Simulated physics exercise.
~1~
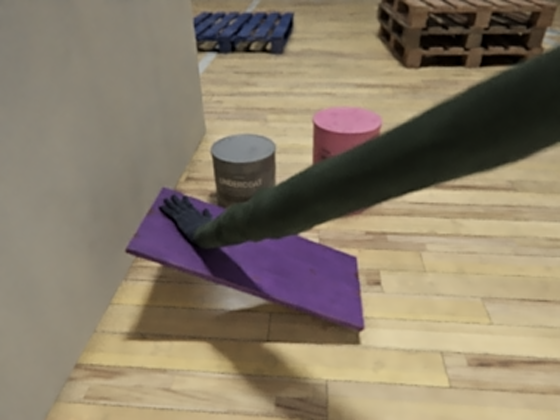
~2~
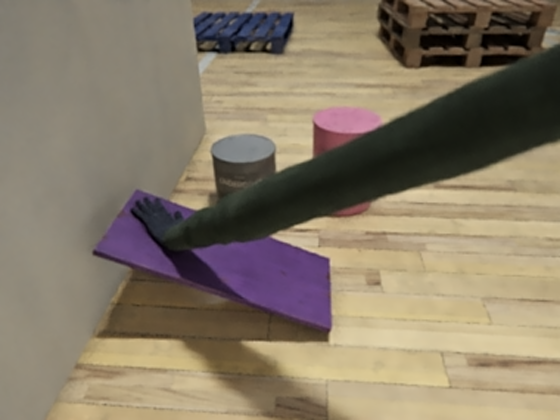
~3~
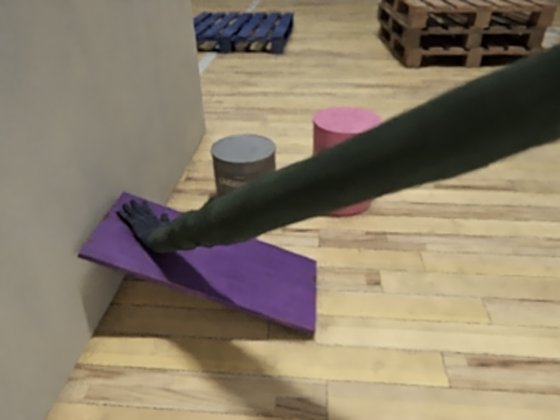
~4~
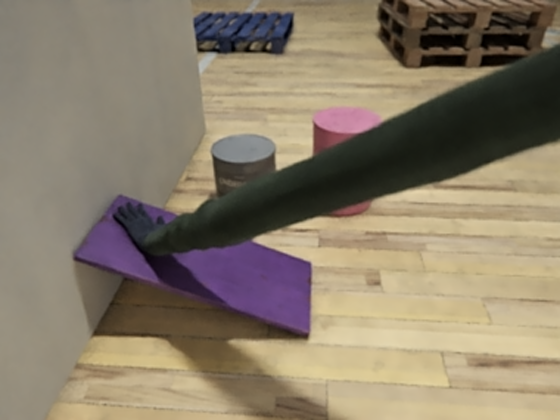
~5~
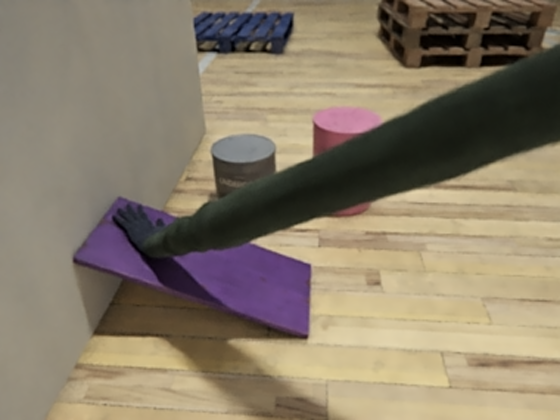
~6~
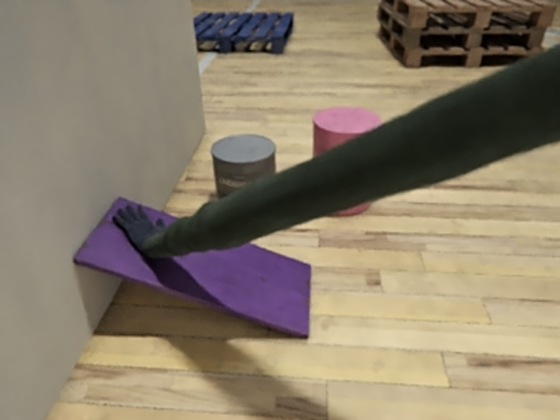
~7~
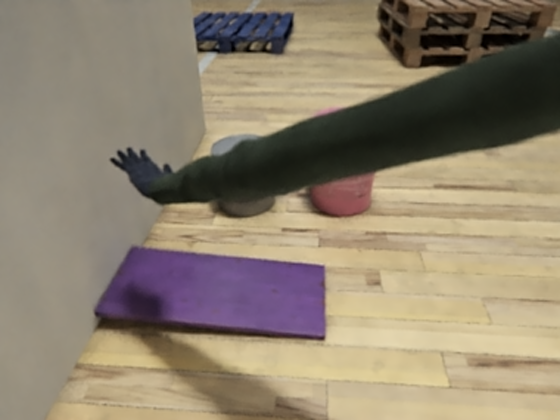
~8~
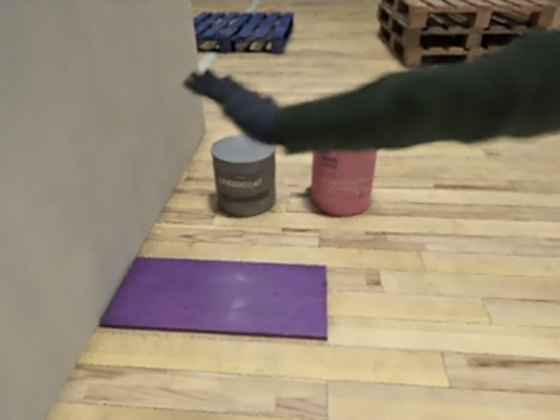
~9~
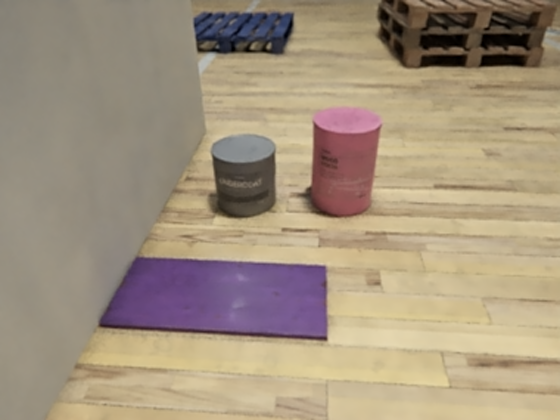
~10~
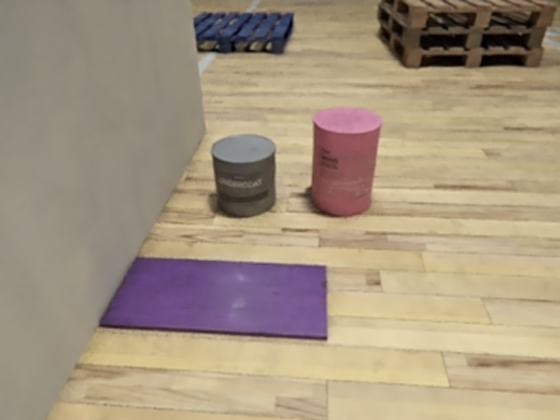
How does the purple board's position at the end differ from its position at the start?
At the start the board is tilted, with its left end raised under the hand. At the end it lies flat on the floor beside the wall, a little further left and lower in view.
